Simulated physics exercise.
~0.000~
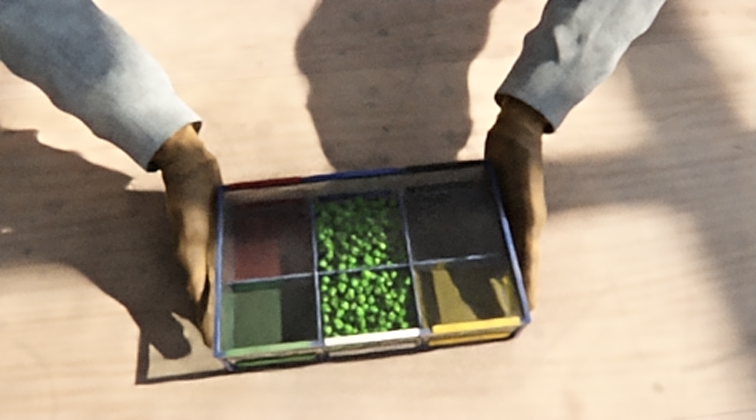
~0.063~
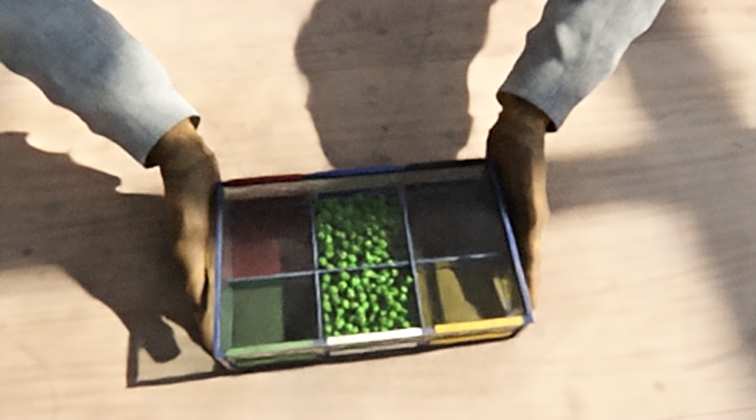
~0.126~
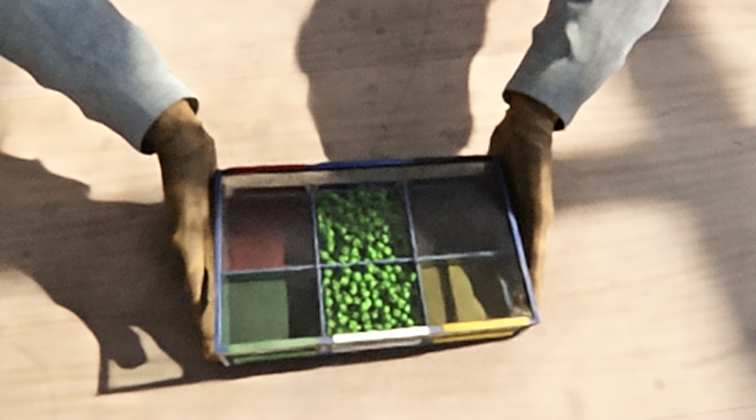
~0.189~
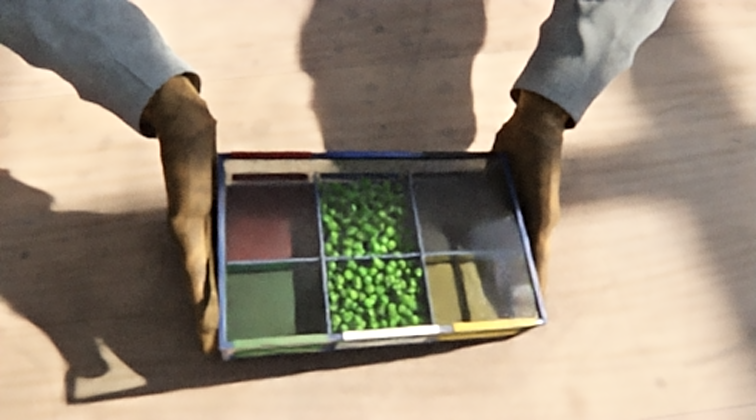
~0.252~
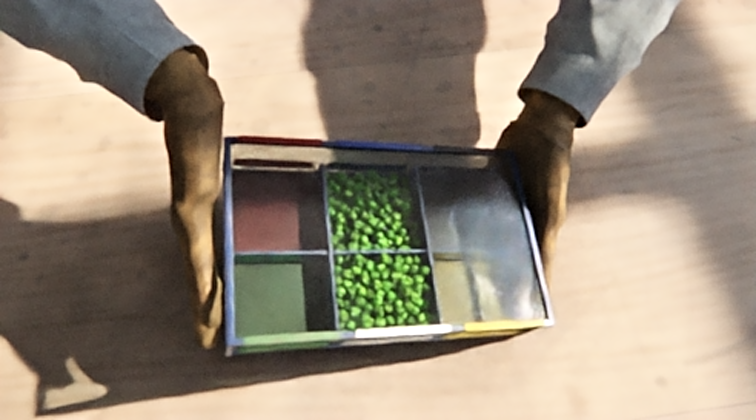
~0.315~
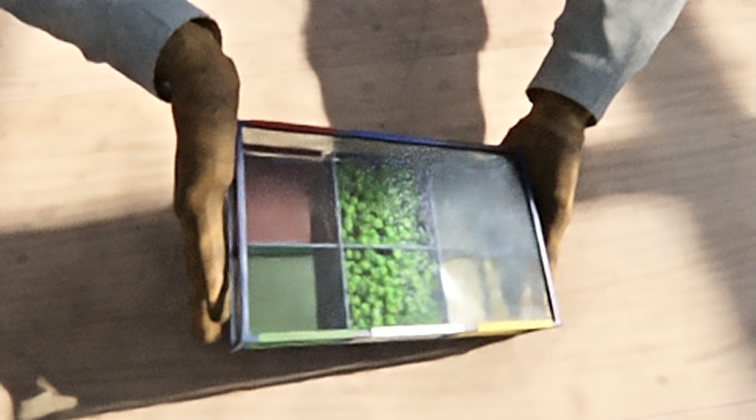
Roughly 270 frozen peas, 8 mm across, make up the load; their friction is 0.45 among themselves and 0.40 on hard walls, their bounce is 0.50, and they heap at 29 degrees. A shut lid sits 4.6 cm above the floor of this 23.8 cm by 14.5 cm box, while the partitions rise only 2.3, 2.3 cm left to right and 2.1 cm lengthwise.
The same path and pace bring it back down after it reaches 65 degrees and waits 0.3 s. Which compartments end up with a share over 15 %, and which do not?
Red compartment: Does not qualify; blue compartment: Qualifies; green compartment: Does not qualify; yellow compartment: Qualifies; white compartment: Qualifies; black compartment: Does not qualify.
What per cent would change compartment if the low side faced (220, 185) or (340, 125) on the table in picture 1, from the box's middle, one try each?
That would be close to 25 per cent, then close to 25 per cent.
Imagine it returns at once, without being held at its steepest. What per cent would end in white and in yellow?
You'd end up with white at 35 per cent and yellow at 25 per cent.
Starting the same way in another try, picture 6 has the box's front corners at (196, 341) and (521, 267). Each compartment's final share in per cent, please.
Final shares: Red 25%, blue 40%, green 0%, yellow 0%, white 35%, black 0%.
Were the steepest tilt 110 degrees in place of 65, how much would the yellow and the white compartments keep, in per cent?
You'd find yellow with 75 % and white with 5 %.
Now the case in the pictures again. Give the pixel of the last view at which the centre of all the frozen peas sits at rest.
Resting centre estimate: Around (399, 290).
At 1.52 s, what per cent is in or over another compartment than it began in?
Around 25 percent.
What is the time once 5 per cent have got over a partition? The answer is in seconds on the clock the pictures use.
0.80 s, roughly.
Then, at 1.04 s, tilt 65 degrees; blue 40 %, yellow 20 %, white 40 %.
After 1.52 s, tilt 32 degrees; blue 40 %, yellow 25 %, white 35 %.
After 2.07 s, tilt 0 degrees; blue 40 %, yellow 25 %, white 35 %.
In the end, at 2.5 s, red 0 %, blue 40 %, green 0 %, yellow 25 %, white 35 %, black 0 %.
